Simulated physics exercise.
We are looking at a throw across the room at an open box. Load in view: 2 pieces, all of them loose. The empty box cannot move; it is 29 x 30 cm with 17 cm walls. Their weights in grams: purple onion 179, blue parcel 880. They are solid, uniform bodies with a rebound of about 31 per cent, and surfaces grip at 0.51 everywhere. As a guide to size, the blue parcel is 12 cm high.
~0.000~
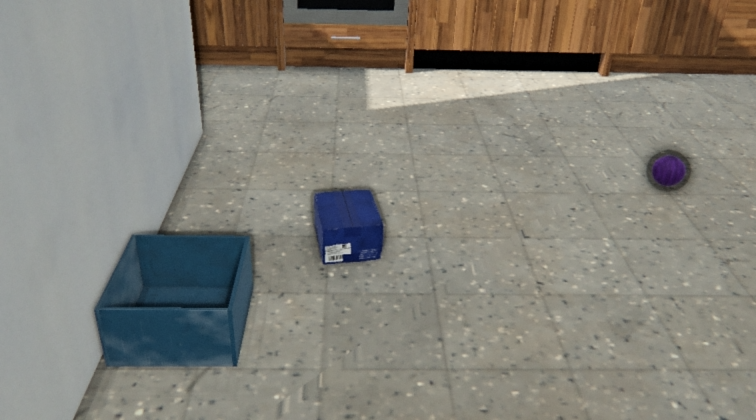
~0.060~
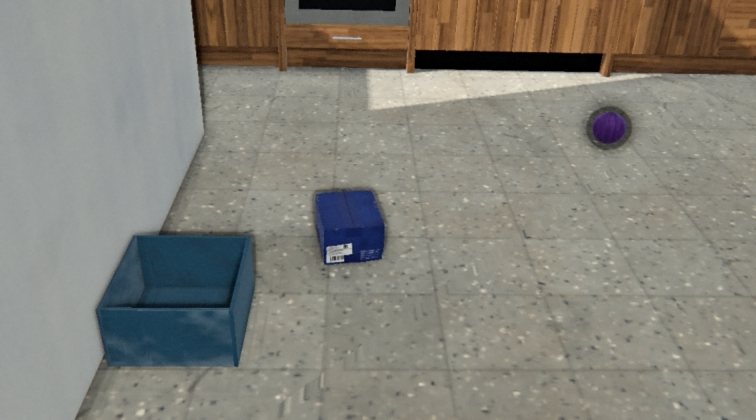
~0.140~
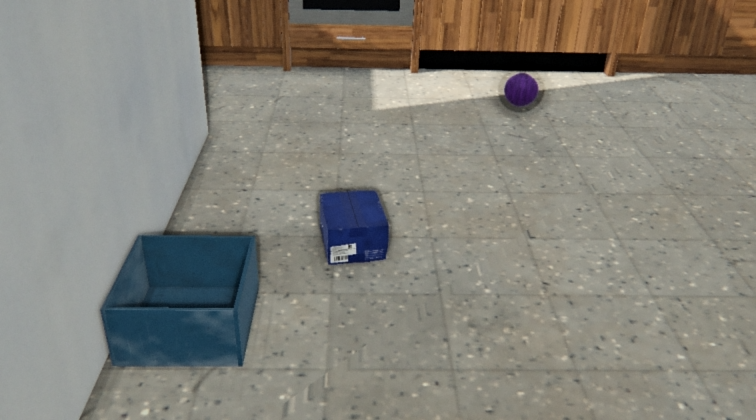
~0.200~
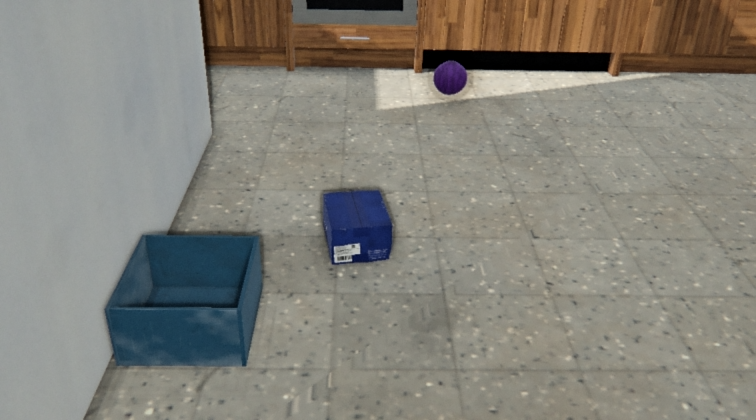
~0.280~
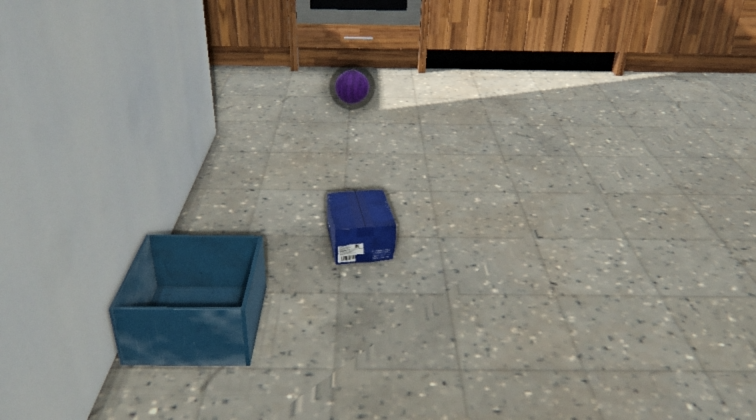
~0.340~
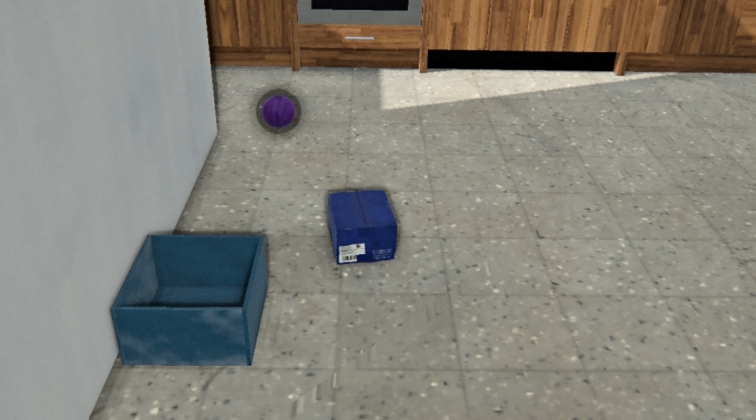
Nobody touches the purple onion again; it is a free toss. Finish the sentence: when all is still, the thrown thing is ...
... in the box.
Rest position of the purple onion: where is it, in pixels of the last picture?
End position: Roughly (231, 306).
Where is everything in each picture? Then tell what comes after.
In the first picture, gap 116 cm; purple onion (668, 171); blue parcel (347, 226).
In the second picture, gap 100 cm; purple onion (609, 128); blue parcel (349, 226).
In the third picture, gap 78 cm; purple onion (521, 90); blue parcel (353, 226).
In the fourth picture, gap 61 cm; purple onion (450, 78); blue parcel (356, 226).
In the fifth picture, gap 40 cm; purple onion (352, 87); blue parcel (360, 226).
In the sixth picture, gap 23 cm; purple onion (279, 112); blue parcel (361, 226).
By 0.44 s, gap 4 cm; purple onion near (165, 181).
By 0.54 s, gap 10 cm; purple onion near (155, 262).
By 0.64 s, onion inside the box; purple onion near (191, 300).
By 0.84 s, onion inside the box; purple onion near (242, 307).
When it is over (2.0 s), onion inside the box; blue parcel within 10 cm of the start. End places, in pixels of the last picture, purple onion near (231, 307).
